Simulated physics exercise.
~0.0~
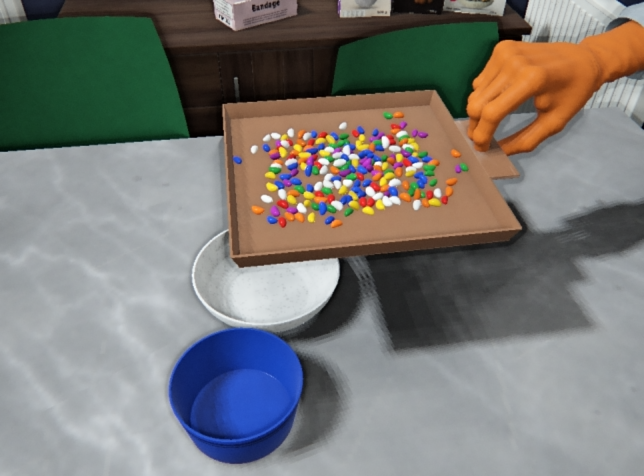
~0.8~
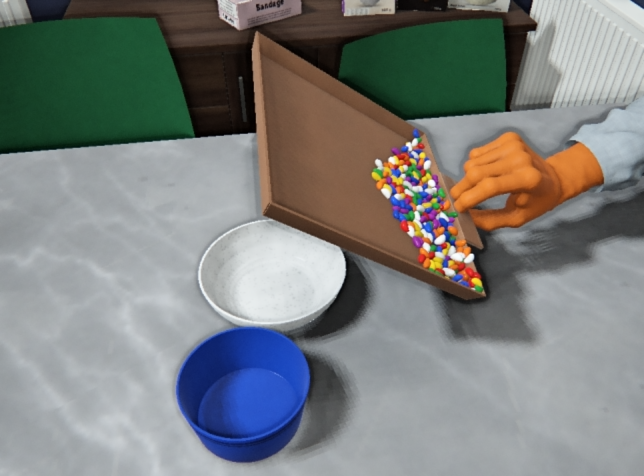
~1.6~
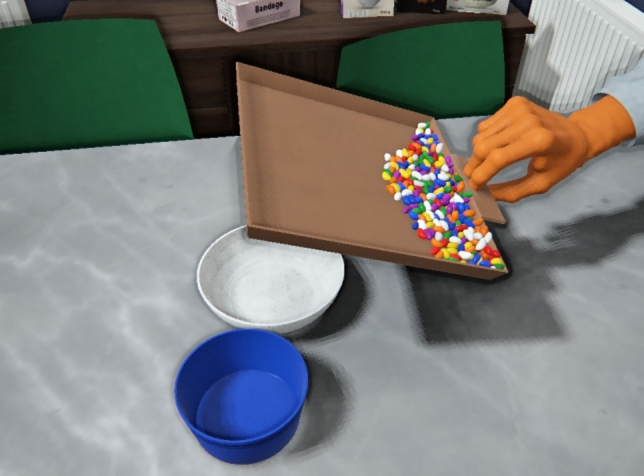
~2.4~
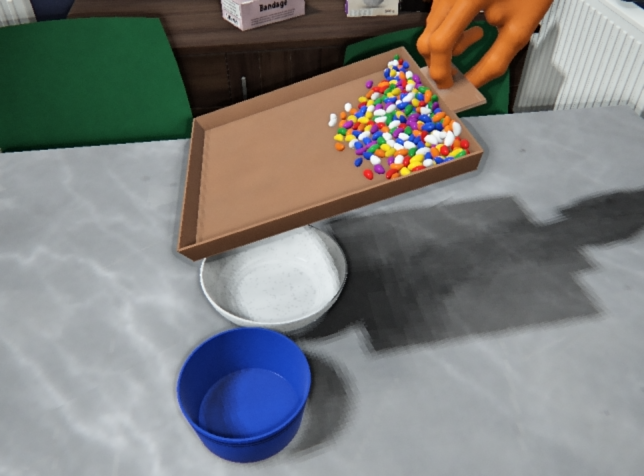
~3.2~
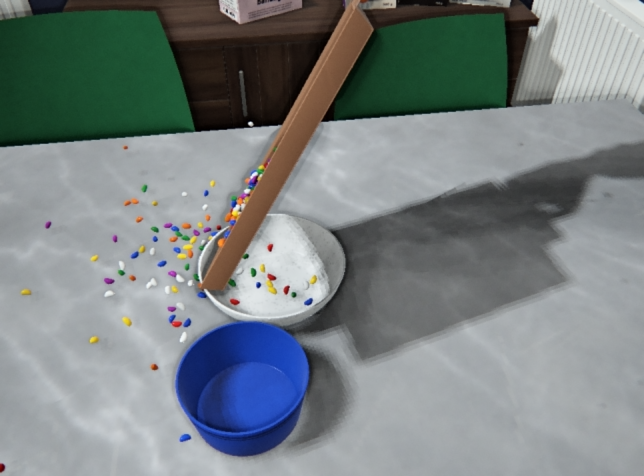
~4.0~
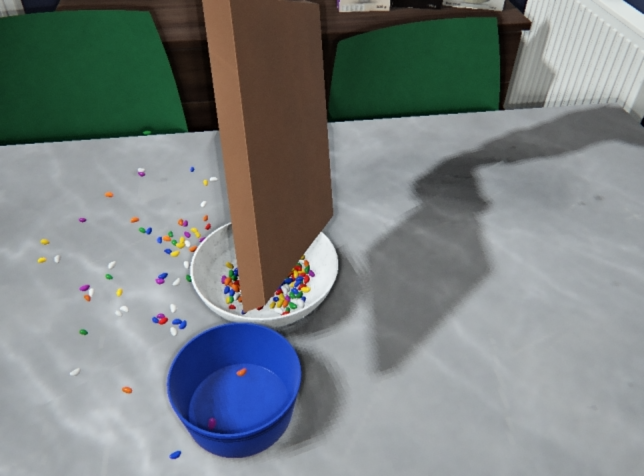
Colourful jelly beans spilled from a brown tray that an orange hand tilted one way, then steeply to the left over a white bowl; most landed in the bowl, but many scattered across the grey table and a couple dropped into the blue dish.
